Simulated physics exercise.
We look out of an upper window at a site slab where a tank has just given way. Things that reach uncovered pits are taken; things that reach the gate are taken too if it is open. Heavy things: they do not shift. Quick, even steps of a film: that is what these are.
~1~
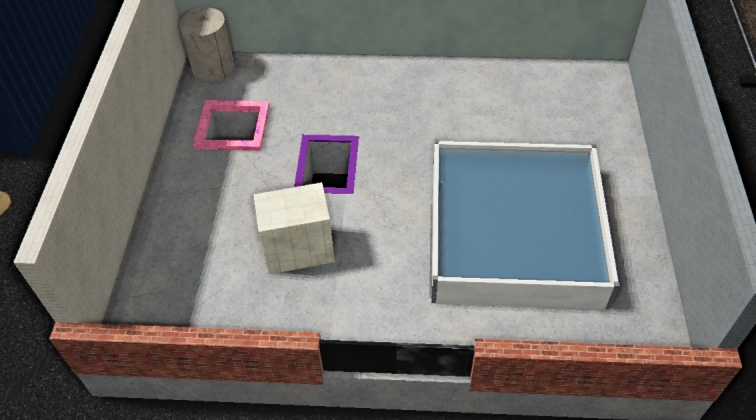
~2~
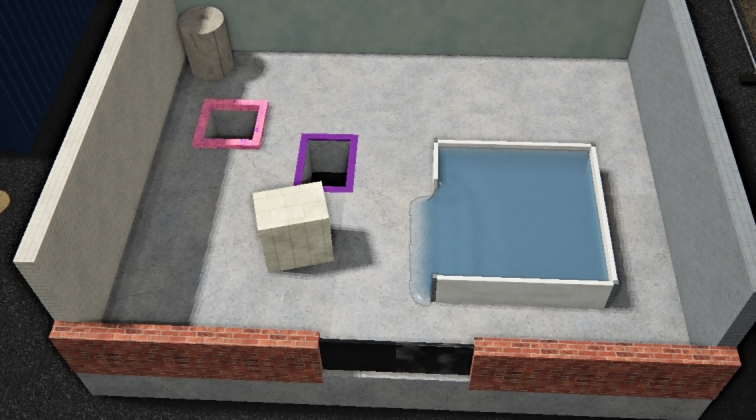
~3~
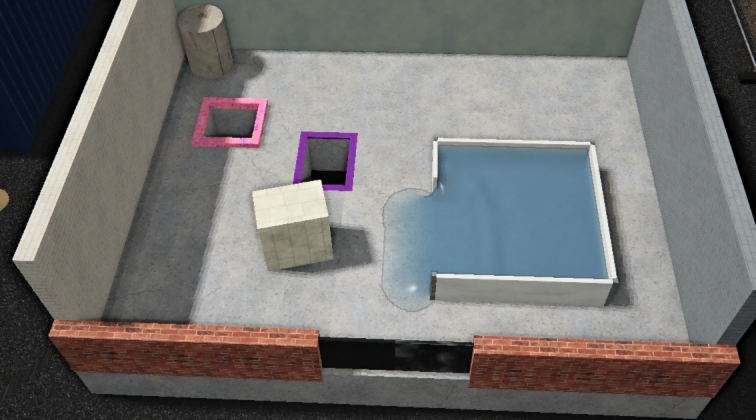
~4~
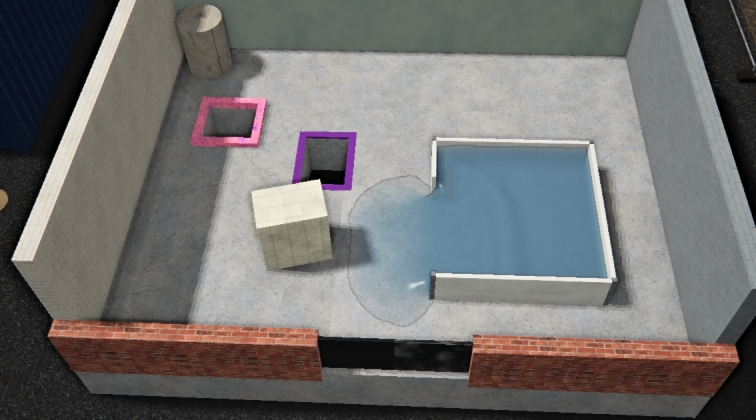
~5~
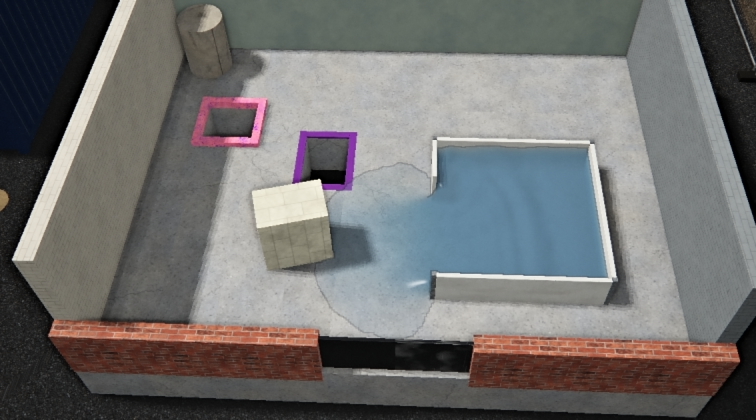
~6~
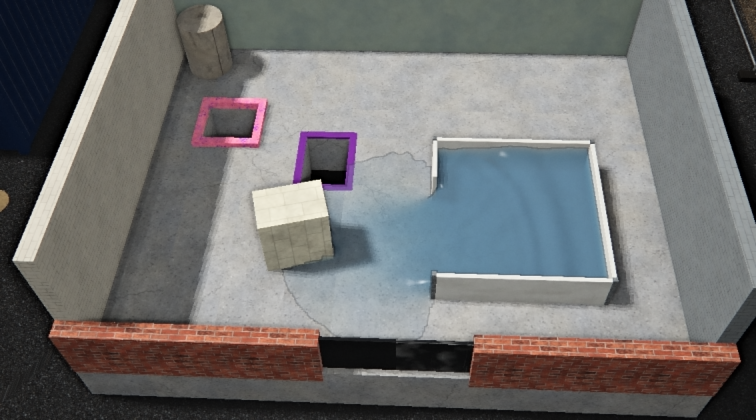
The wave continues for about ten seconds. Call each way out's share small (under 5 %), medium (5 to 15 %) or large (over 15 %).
Small, medium or large: The gate gets a small share; the pink pit gets a small share; the purple pit gets a large share.
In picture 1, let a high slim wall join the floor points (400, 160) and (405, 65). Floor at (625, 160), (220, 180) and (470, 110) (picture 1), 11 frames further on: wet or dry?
In that order, I'd expect them to be kept clear of the flood, reached by the flood and kept clear of the flood.
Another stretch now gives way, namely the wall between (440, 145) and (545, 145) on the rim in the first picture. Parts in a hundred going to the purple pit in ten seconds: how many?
The purple pit gets 6 per cent.
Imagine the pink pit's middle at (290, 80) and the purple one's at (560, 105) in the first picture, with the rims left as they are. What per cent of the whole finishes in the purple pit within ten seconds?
Result - purple pit, 2 in a hundred.
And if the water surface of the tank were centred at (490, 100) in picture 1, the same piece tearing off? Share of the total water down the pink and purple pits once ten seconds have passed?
Within ten seconds, pink collects 6 percent of the total and purple collects 40 percent.
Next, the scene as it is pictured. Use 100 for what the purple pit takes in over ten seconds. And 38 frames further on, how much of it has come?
Result: 65 % of the ten-second total.
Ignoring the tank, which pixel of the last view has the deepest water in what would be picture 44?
Around (197, 81).
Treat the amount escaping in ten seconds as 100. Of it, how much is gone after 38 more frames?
I'd estimate close to 65 per cent.
A moment on, water covers 20 % of the floor; the gate 0 %, the pink pit 0 %, the purple pit 1 %.
Next, water covers 30 % of the floor; the gate 0 %, the pink pit 0 %, the purple pit 5 %.
Then, water covers 40 % of the floor; the gate 0 %, the pink pit 0 %, the purple pit 11 %.
Later, water covers 55 % of the floor; the gate 0 %, the pink pit 2 %, the purple pit 19 %.
In the end, water covers 80 % of the floor; the gate 0 %, the pink pit 3 %, the purple pit 29 %.
